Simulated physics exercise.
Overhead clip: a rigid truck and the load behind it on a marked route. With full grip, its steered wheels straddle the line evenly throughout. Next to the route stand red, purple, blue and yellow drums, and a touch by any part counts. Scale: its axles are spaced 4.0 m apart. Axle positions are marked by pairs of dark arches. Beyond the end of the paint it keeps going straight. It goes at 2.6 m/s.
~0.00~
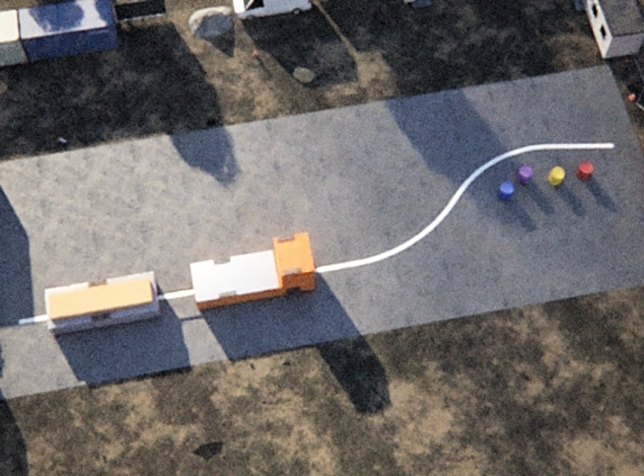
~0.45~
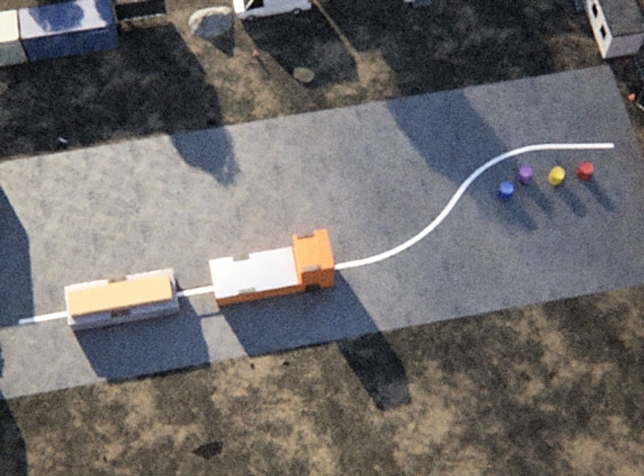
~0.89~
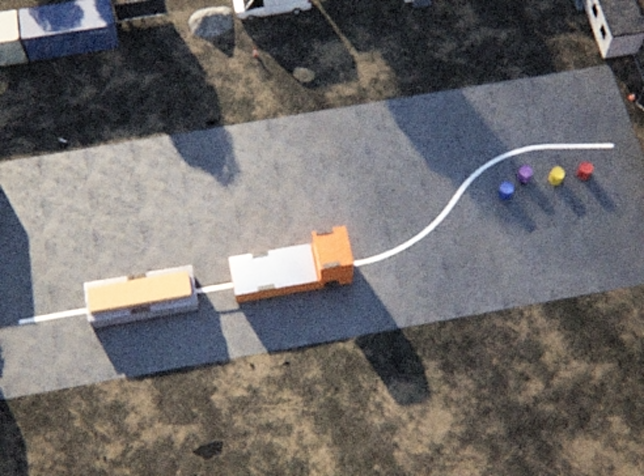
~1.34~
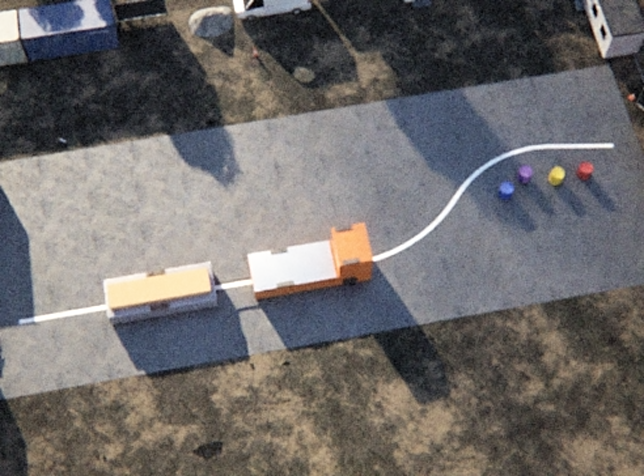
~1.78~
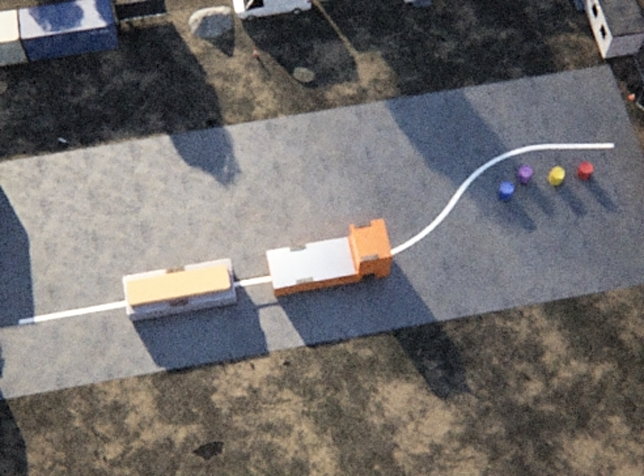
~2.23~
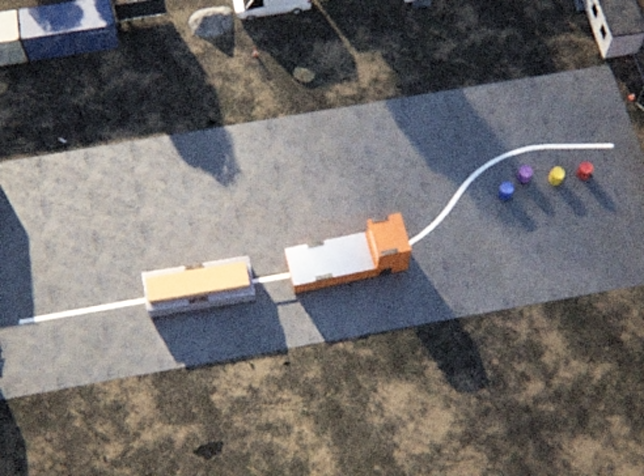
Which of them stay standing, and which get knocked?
Outcome: Red is going to get contacted; purple is going to get contacted; blue is going to get contacted; yellow is going to get contacted.
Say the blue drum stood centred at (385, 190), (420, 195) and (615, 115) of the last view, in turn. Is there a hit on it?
First clear, second hit, third missed.
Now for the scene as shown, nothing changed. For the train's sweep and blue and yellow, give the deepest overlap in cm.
Results - blue 30, yellow 40.
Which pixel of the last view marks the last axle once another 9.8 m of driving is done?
Roughly at (346, 248).
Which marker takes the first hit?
It is purple.
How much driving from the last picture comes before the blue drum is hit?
18.0 m.
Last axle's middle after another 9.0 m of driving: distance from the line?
Axle-to-line distance: Approx. 40 cm.
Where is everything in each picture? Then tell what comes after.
Nose (308, 263); last axle (99, 300); still straight; red (585, 171), purple (525, 175), blue (506, 191), yellow (557, 177); 1 trailer, in the first picture.
Nose (327, 260); last axle (119, 297); still straight, in the second picture.
Nose (346, 256); last axle (138, 293); still straight, in the third picture.
Nose (365, 253); last axle (158, 290); still straight, in the fourth picture.
Nose (384, 249); last axle (177, 287); still straight, in the fifth picture.
Nose (401, 243); last axle (196, 283); turned 2°; red (585, 171), purple (525, 175), blue (506, 191), yellow (557, 177), in the sixth picture.
By 7.0 s, the last axle is at (381, 229) of the last picture, 120 cm off the line; the rigid truck has hit purple.
By 9.2 s, the last axle is at (453, 186) of the last picture, 40 cm off the line; the trailer has hit blue.
By 10.5 s, the last axle is at (498, 167) of the last picture, 95 cm off the line; the trailer has hit yellow.
By 11.3 s, the last axle is at (527, 159) of the last picture, 130 cm off the line; the trailer has hit red.
By 14.9 s, the last axle is out of the picture, 35 cm off the line; 4 of 4 struck in all.
